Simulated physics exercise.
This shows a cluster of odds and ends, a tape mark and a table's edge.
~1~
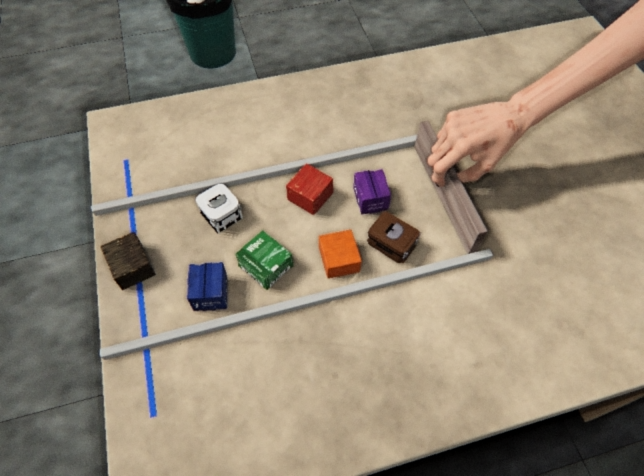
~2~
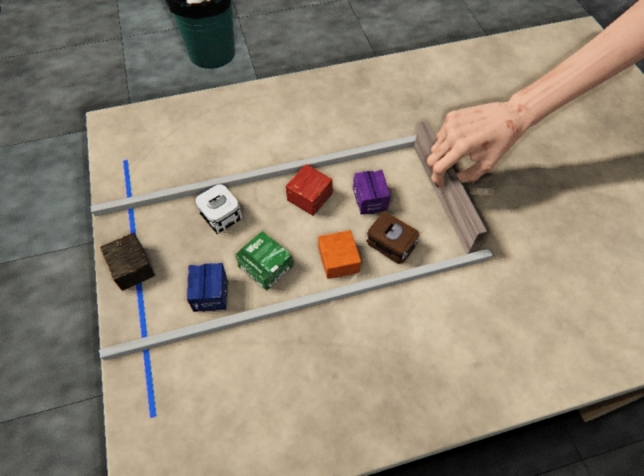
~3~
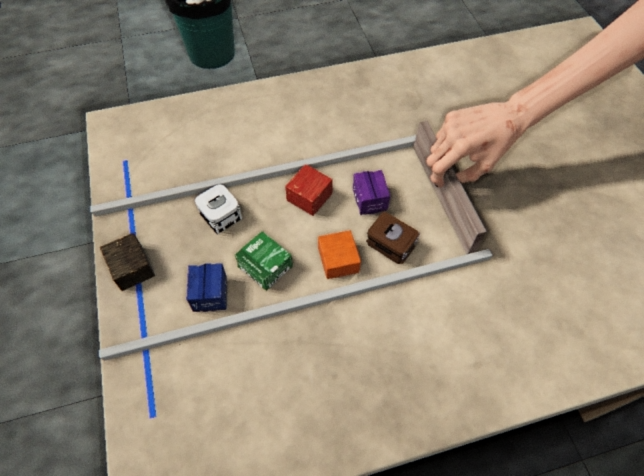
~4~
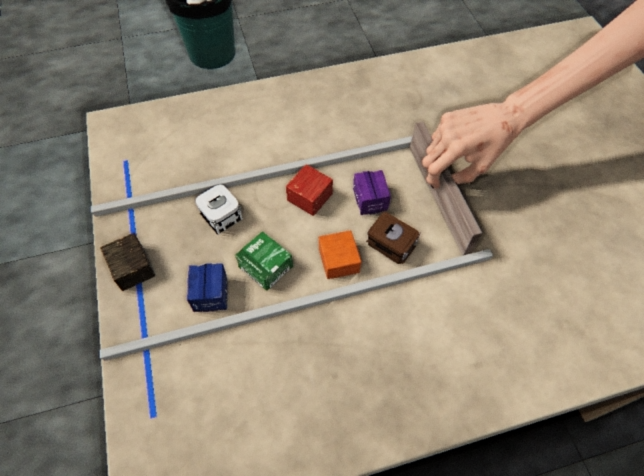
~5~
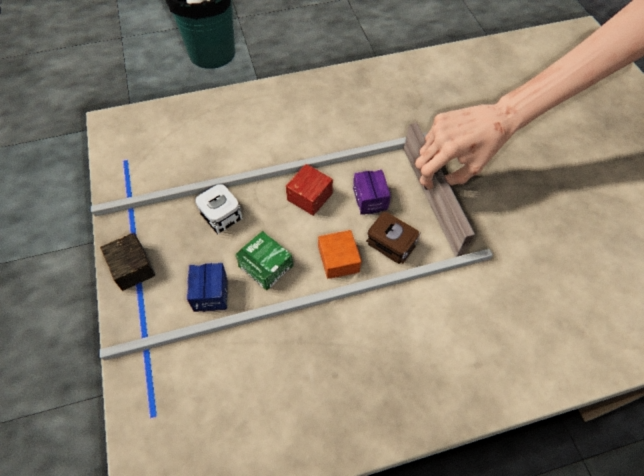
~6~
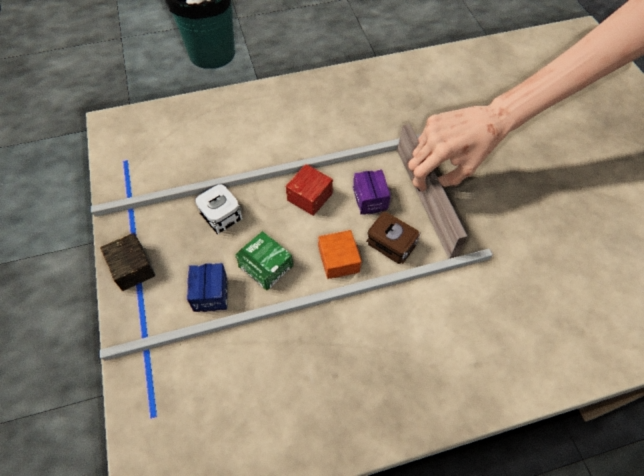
On a tan tabletop, eight small colored blocks and boxes sit scattered between two pale rails, with a dark one at left over a blue tape line. A hand at right holds a wooden board, still at first, then slides it slightly left toward the objects, which stay in place.
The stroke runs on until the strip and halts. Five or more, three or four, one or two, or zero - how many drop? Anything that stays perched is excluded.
Five or more drop.
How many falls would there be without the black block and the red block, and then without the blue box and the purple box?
Going first to second: 3 and 4.
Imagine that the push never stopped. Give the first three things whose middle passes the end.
They go in this order: The black block, the blue box and the green box.
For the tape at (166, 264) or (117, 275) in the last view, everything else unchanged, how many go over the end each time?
The first gives 3 and the second gives 5.
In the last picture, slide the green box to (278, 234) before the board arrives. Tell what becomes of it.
From that position it ends up off.
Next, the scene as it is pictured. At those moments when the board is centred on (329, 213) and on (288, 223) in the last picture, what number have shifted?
Tally: First 5; then 6.
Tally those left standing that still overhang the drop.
The number would be 0.
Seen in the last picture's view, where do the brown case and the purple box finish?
About (120, 299), and the other about (117, 262).
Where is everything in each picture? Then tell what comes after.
The first picture shows black block (128, 261); blue box (208, 287); white case (219, 208); board (447, 185); tape (138, 270).
The second picture shows blue box (208, 287); green box (264, 261).
The third picture shows white case (219, 209); red block (309, 190).
The fourth picture shows black block (128, 262); orange block (339, 255).
The fifth picture shows blue box (208, 287); board (436, 188).
The sixth picture shows black block (128, 262); blue box (208, 288); white case (219, 209); board (429, 189); tape (137, 270).
Soon after, none off yet; black block at rest near (128, 262); blue box at rest near (208, 288); white case at rest near (219, 209).
After that, none off yet; black block at rest near (128, 262); blue box displaced about its own width near (154, 303); white case moving near (209, 212).
And then, none off yet; black block displaced about its own width near (88, 258); blue box displaced well along near (100, 323); white case displaced well along near (132, 230).
In the end, the number that fall off is five or more; gone, orange block, green box, white case, blue box and black block.
